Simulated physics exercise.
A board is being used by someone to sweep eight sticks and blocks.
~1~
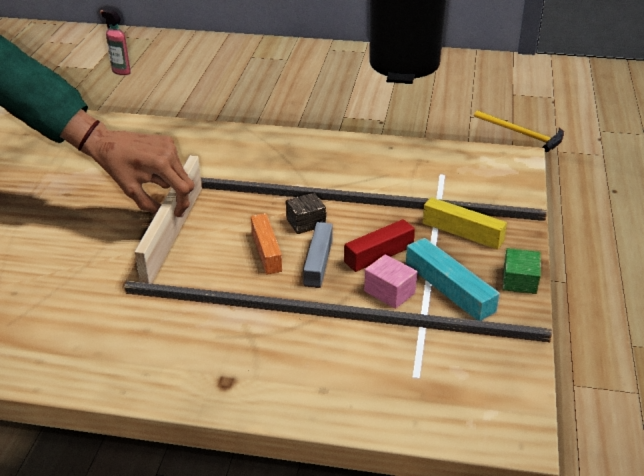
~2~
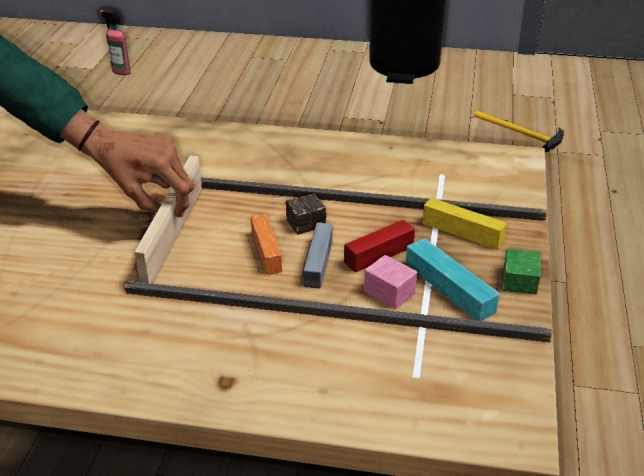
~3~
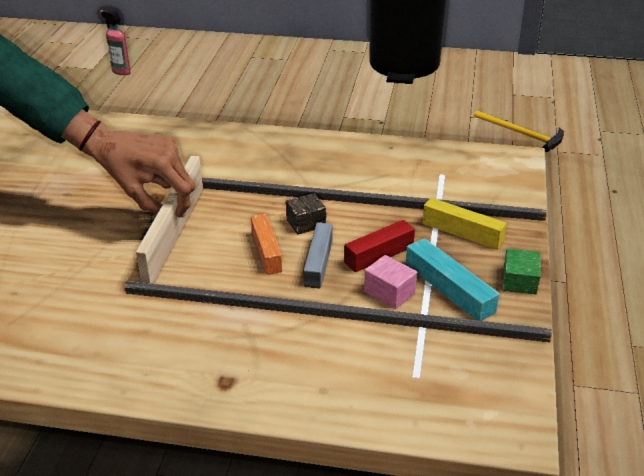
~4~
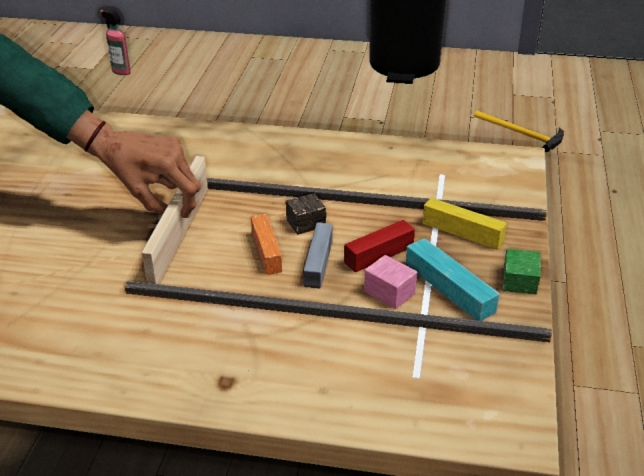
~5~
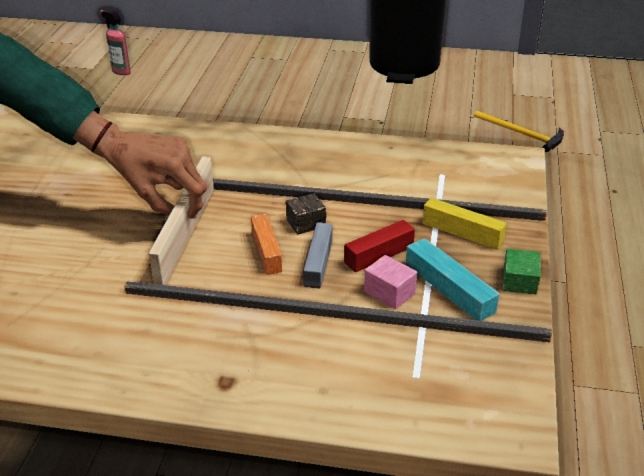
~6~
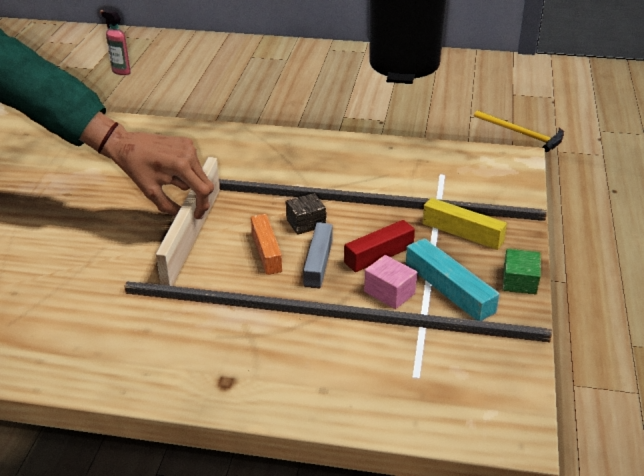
On a pale wooden tabletop above a plank floor, seen from a fixed, raised viewpoint, two dark rails run lengthwise across a white strip of tape. Between them lie orange, grey and red bars, black and pink blocks, then yellow and turquoise bars and a green block at right. A green-sleeved hand at left holds an upright board still, then slides it slightly rightward, touching none of the pieces, which stay motionless.
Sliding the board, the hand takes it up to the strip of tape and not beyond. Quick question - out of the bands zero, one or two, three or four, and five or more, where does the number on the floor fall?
In this one, nothing spills over.
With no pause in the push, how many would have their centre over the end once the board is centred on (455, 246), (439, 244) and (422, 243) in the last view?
Place by place: 1, 0 and 0.
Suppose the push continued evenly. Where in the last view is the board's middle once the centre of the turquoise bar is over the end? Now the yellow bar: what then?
First one: Around (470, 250). Other one: Around (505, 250).
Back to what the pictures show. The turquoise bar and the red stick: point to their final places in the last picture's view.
The first sits around (509, 284), while the other sits around (479, 247).
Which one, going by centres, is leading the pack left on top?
The green block.
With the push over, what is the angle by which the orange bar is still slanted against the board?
Some 0 degrees.
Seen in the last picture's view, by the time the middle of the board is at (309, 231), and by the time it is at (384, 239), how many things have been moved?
At the first spot the count is 3, and at the second it is 6.
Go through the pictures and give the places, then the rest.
In the first picture, green block (522, 271); yellow bar (464, 223); turquoise bar (451, 278); board (171, 217); tape (431, 262).
In the second picture, yellow bar (464, 223); black block (306, 214).
In the third picture, turquoise bar (451, 278); grey stick (319, 254).
In the fourth picture, green block (522, 271); orange bar (266, 243).
In the fifth picture, yellow bar (464, 223); pink block (390, 282).
In the sixth picture, green block (522, 271); yellow bar (464, 223); turquoise bar (451, 278); board (191, 219); tape (431, 262).
Soon after, none off yet; green block at rest near (522, 271); yellow bar at rest near (464, 223); turquoise bar at rest near (451, 278).
In the end, the number that fall off is zero.
